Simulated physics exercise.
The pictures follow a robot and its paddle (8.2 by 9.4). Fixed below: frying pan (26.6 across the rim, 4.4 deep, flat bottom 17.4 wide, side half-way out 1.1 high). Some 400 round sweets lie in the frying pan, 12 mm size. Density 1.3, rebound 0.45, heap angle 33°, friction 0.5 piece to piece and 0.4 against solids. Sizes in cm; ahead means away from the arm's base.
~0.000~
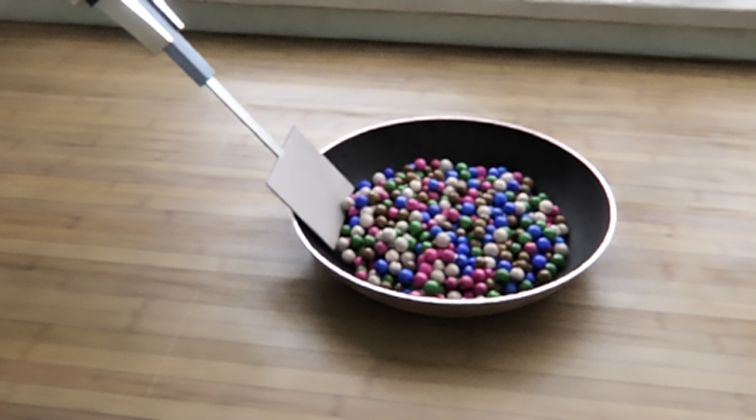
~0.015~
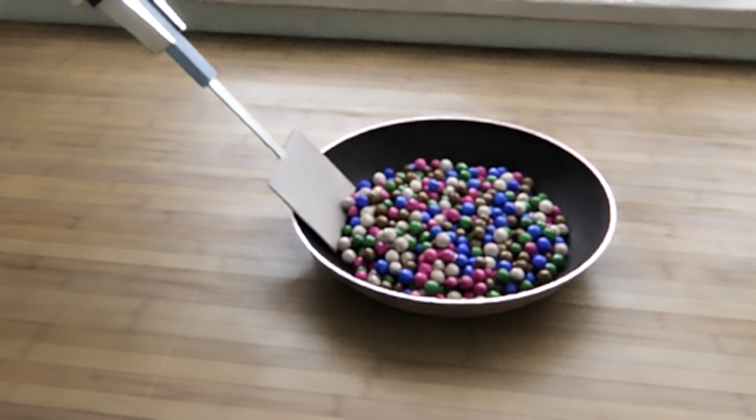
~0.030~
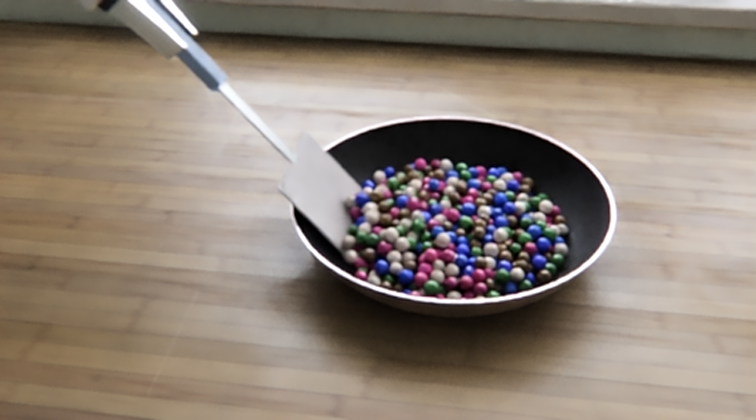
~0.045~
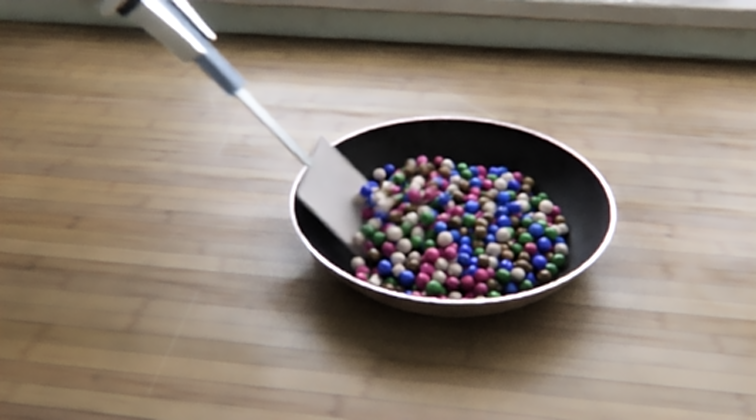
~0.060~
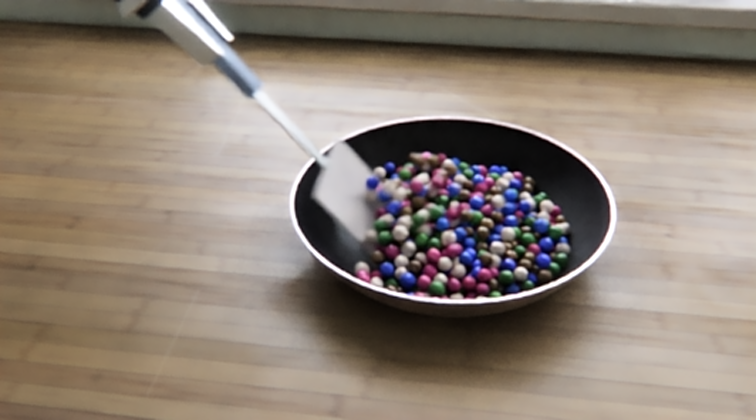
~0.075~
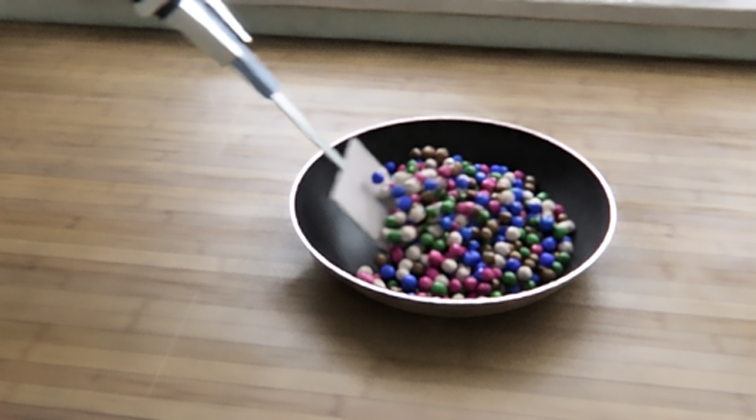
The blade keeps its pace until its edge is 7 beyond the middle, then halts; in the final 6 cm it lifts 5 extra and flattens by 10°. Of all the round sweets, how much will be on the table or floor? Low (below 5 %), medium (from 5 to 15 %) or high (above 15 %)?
Share on the table or floor: High (above 15 %).
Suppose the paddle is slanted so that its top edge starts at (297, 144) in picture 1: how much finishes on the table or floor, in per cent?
Some 15 per cent.
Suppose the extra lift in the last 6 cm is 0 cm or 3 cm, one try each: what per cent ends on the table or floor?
Some 5 and 15 per cent.
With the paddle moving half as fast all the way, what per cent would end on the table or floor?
Then about 0 per cent.
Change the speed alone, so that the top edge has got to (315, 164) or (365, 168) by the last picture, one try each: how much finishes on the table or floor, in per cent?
About 5 and 25 per cent.
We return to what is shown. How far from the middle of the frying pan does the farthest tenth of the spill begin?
Some 65 cm.
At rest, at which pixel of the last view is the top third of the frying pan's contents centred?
At about (549, 221).
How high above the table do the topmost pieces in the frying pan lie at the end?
Some 4.5 cm.
By 0.11 s, sloping 50°, highest piece 8 above the table; 401 in the frying pan.
By 0.15 s, sloping 46°, highest piece 9 above the table; 401 in the frying pan.
By 0.37 s, sloping 40°, highest piece 7 above the table; 319 in the frying pan, 69 on the table or floor, 13 on the blade or in flight.
By 1.42 s, sloping 40°, highest piece 4 above the table; 319 in the frying pan, 82 on the table or floor.
Final count, 319 in the frying pan, 82 on the table or floor. That is 20 % on the table or floor.
